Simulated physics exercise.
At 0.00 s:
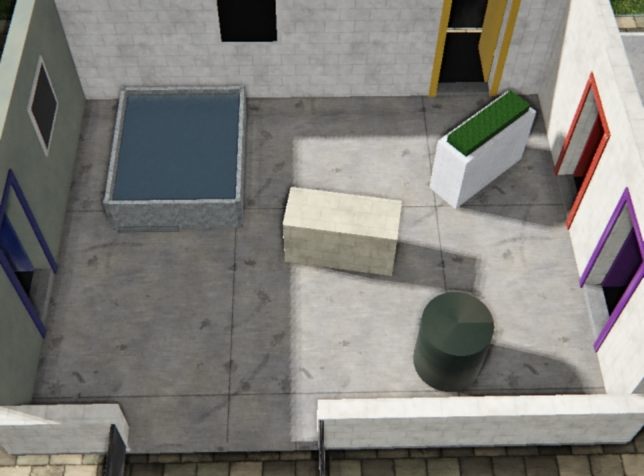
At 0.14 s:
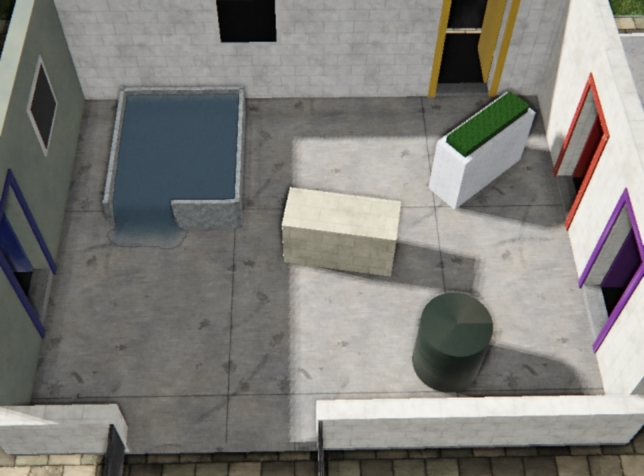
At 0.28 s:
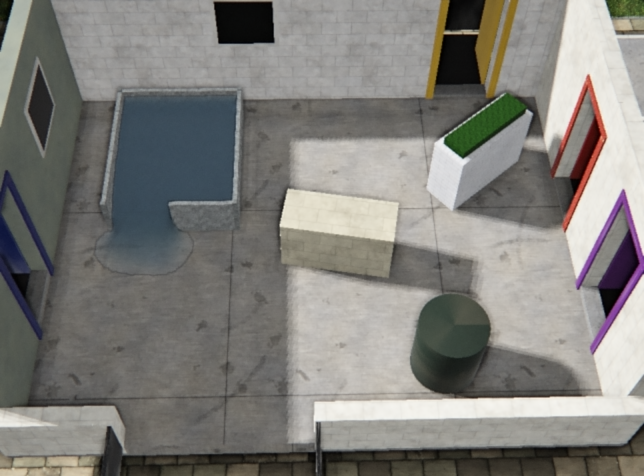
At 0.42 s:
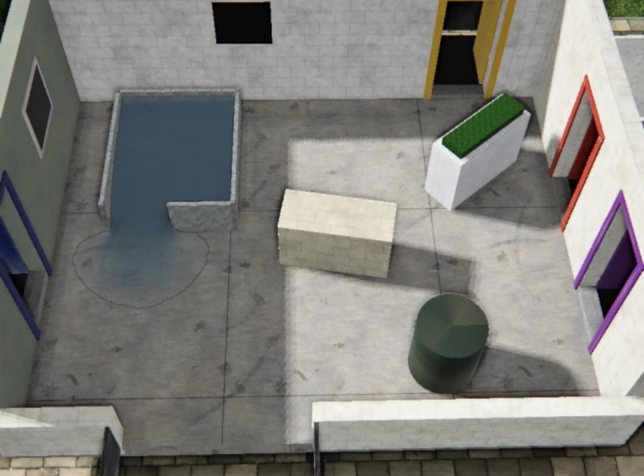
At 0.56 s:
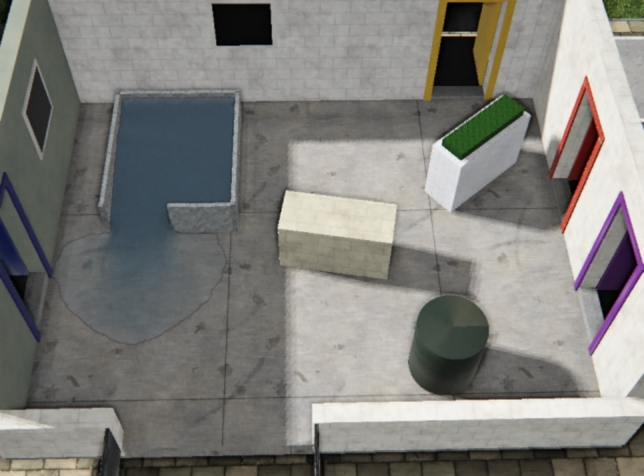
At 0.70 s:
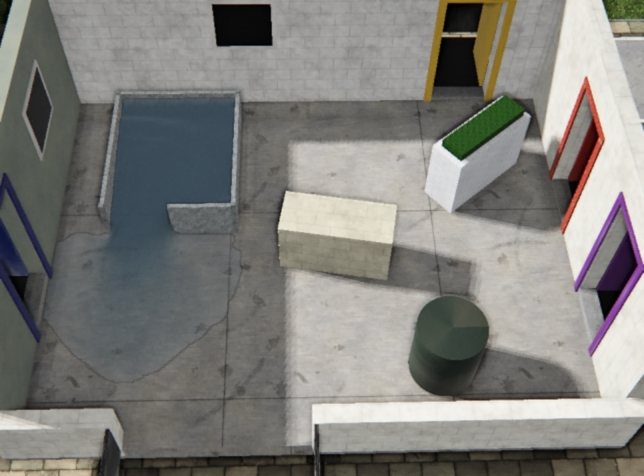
Water pours through a gap that opens in the front left side of a raised stone tank and spreads in a widening sheet across the grey yard floor, while the pale block, green-topped planter and dark green cylinder stay still.
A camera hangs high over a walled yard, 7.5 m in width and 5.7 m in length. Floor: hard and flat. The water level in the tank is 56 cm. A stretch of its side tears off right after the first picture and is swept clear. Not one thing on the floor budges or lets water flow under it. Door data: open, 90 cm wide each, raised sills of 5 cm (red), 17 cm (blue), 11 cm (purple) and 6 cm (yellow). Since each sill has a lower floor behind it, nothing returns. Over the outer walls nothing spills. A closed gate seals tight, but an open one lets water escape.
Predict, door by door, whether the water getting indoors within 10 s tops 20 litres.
Prediction: At the red door it falls short; at the blue door it falls short; at the purple door it falls short; at the yellow door it falls short.
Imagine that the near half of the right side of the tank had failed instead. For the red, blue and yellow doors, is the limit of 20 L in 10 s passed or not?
So red tops it, blue stays lower, yellow tops it.
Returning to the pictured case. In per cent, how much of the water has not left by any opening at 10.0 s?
Around 62 per cent of the water.
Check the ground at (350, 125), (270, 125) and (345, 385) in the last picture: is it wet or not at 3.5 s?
In that order: Not reached, still dry, flooded.
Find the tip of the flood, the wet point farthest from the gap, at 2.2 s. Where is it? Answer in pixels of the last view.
(292, 427).
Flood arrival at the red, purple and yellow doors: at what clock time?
Arrival: Red 9.0 s, purple 6.5 s, yellow not in the 10 s.
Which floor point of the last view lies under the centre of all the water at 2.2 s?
It lies at roughly (157, 231) in pixels.
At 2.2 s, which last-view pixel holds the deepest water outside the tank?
Spot: Approx. (22, 433).
After 1.4 s water covers 20 % of the floor and is deepest (30 cm) near (131, 243); red door not reached, blue door 21 cm at the sill, 0 L in, purple door not reached, yellow door not reached.
After 2.2 s water covers 25 % of the floor and is deepest (36 cm) near (22, 433); red door not reached, blue door 17 cm at the sill, 2 L in, purple door not reached, yellow door not reached.
After 3.5 s water covers 25 % of the floor and is deepest (23 cm) near (51, 432); red door not reached, blue door 12 cm at the sill, 3 L in, purple door not reached, yellow door not reached.
After 6.0 s water covers 45 % of the floor and is deepest (15 cm) near (22, 433); red door not reached, blue door 12 cm at the sill, 3 L in, purple door not reached, yellow door not reached.
After 10.0 s water covers 65 % of the floor and is deepest (8 cm) near (415, 386); red door 4 cm at the sill, 0 L in, blue door 7 cm at the sill, 3 L in, purple door 3 cm at the sill, 0 L in, yellow door not reached.
